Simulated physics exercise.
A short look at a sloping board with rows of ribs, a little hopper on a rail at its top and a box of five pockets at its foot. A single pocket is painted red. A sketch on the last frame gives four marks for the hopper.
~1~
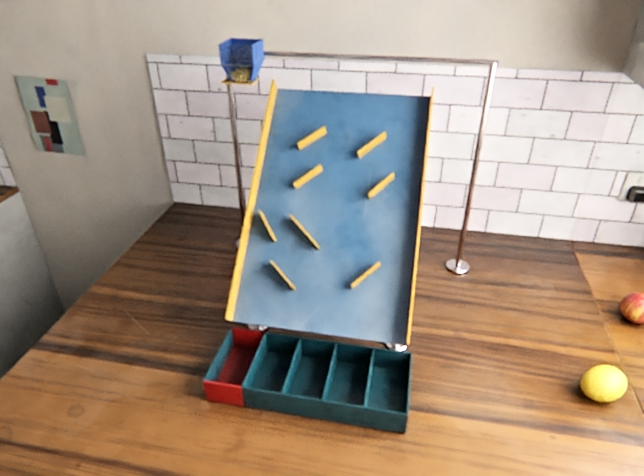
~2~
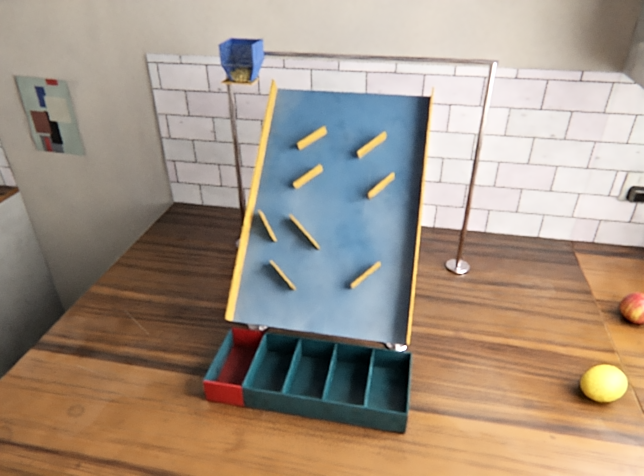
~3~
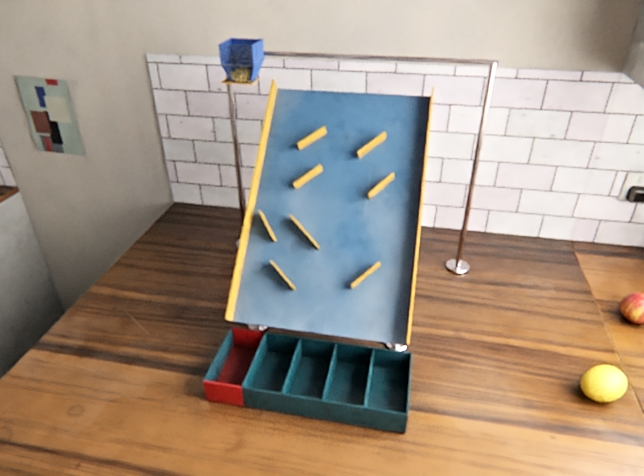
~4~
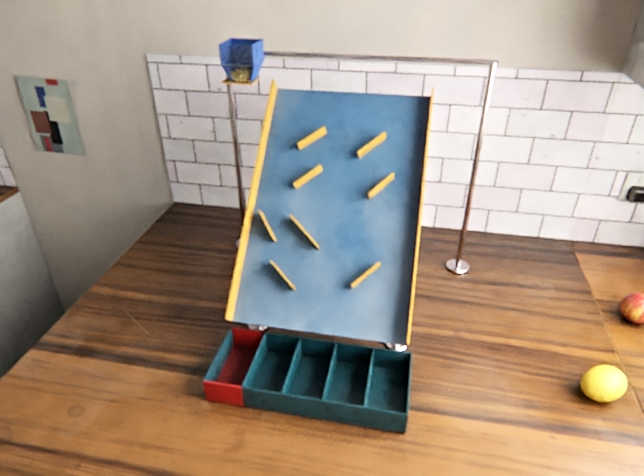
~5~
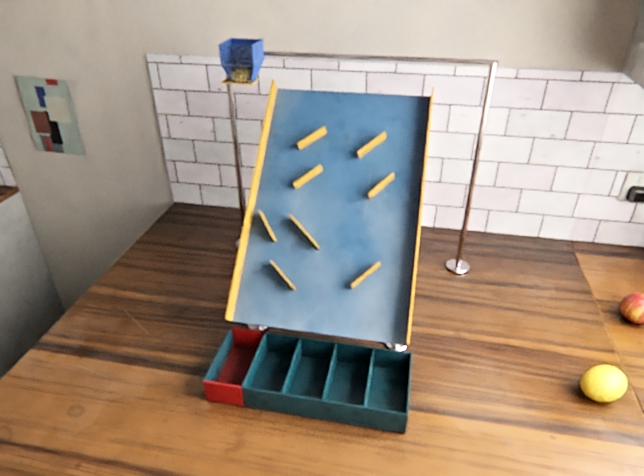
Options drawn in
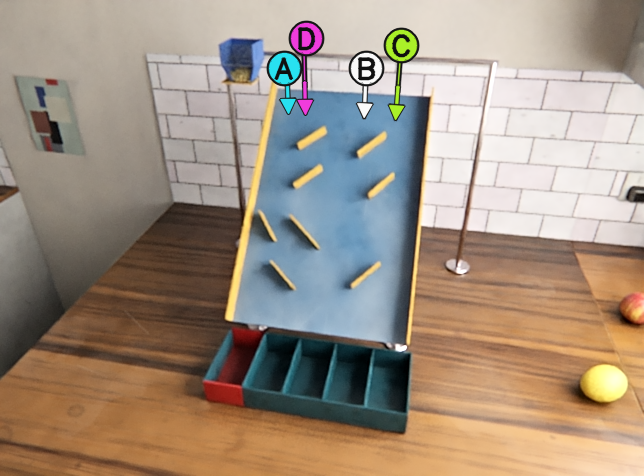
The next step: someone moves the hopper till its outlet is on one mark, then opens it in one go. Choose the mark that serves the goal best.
D.
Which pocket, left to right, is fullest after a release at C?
It is the fifth one.
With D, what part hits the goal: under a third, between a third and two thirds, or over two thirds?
Between a third and two thirds.
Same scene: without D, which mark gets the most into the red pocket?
That would be A.
On the marked copy, mark A meets the board at (288, 108); mark B meets the board at (364, 112); mark C meets the board at (395, 114); mark D meets the board at (305, 109).
For mark A, about a third in the red pocket, about two thirds in other pockets.
For mark B, none in the red pocket, nearly all in other pockets, a stray few outside the box.
For mark C, none in the red pocket, nearly all in other pockets, a small part outside the box.
For mark D, about half in the red pocket, about half in other pockets, a stray few outside the box.
